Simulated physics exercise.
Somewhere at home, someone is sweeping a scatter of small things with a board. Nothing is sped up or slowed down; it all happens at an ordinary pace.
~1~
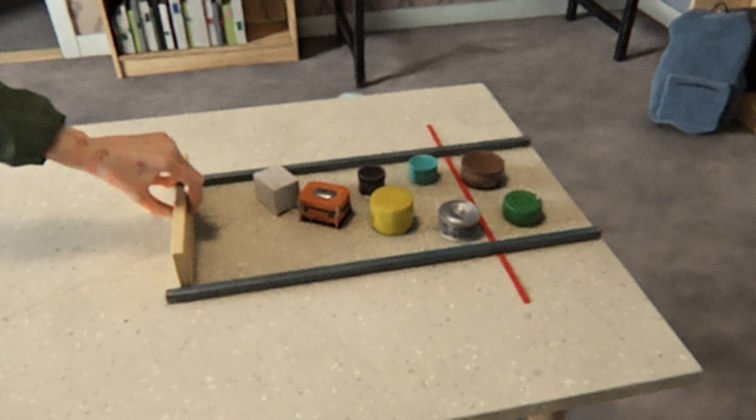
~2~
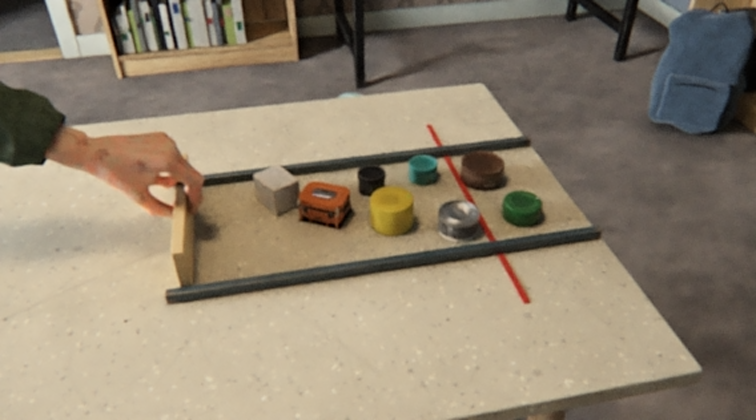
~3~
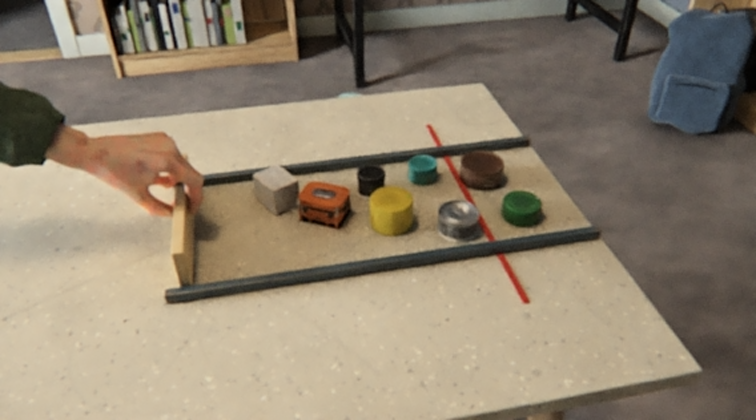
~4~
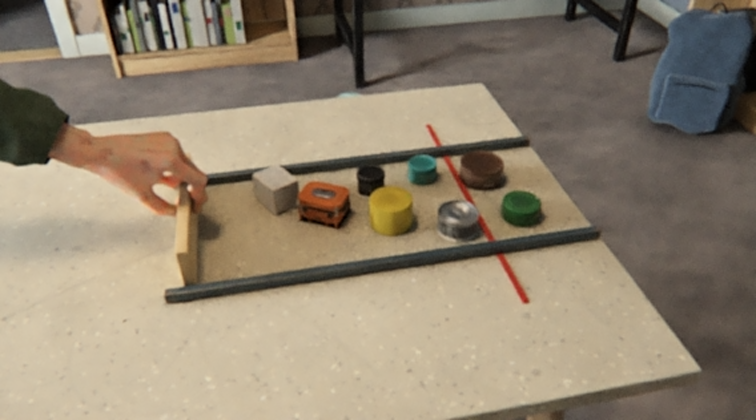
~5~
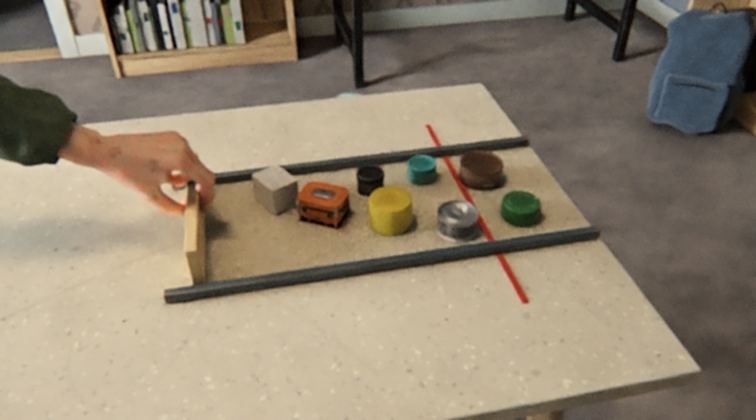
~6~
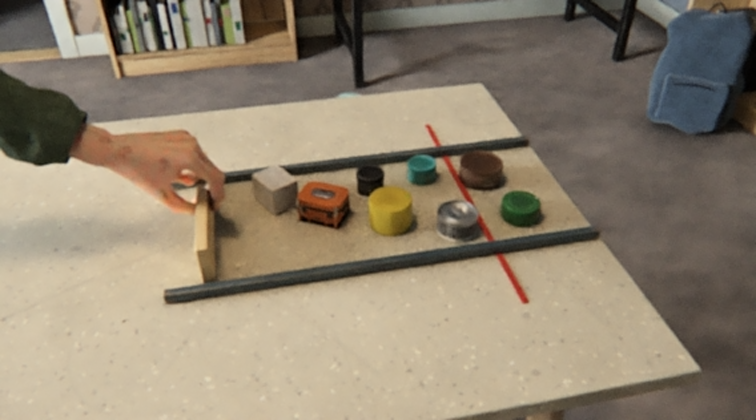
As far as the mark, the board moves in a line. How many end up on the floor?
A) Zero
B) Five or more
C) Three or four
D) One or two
Answer: A.
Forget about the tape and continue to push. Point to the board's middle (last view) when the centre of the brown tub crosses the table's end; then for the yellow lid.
Roughly at (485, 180) and roughly at (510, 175).
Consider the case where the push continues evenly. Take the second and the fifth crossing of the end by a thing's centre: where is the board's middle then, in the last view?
Around (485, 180); afterwards around (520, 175).
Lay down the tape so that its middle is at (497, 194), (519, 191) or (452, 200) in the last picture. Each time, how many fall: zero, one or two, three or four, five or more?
In order: 1 or 2, either three or four, none.
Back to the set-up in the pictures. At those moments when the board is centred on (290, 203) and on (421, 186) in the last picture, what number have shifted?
At first I count 2, and then 8.
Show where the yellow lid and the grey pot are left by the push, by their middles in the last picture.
The first one ends at (526, 191), the second at (516, 223).
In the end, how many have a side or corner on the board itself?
Number in contact with it: 2.
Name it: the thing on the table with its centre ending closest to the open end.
That's the green lid.
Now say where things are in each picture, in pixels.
Green lid (522, 208); brown tub (482, 170); grey pot (458, 221); board (185, 217); tape (469, 198), in the first frame.
Brown tub (482, 170); turquoise tub (423, 170), in the second frame.
Grey pot (458, 221); white block (277, 189), in the third frame.
Green lid (521, 208); black tin (371, 182), in the fourth frame.
Brown tub (481, 170); yellow lid (391, 211), in the fifth frame.
Green lid (520, 208); brown tub (481, 170); grey pot (457, 221); board (205, 214); tape (468, 198), in the sixth frame.
Soon after, none off yet; green lid at rest near (520, 208); brown tub at rest near (481, 170); grey pot at rest near (457, 221).
After that, none off yet; green lid at rest near (520, 208); brown tub at rest near (481, 170); grey pot moving near (463, 221).
And then, none off yet; green lid displaced a little near (532, 205); brown tub moving near (491, 169); grey pot displaced about its own width near (514, 223).
In the end, the number that fall off is zero.
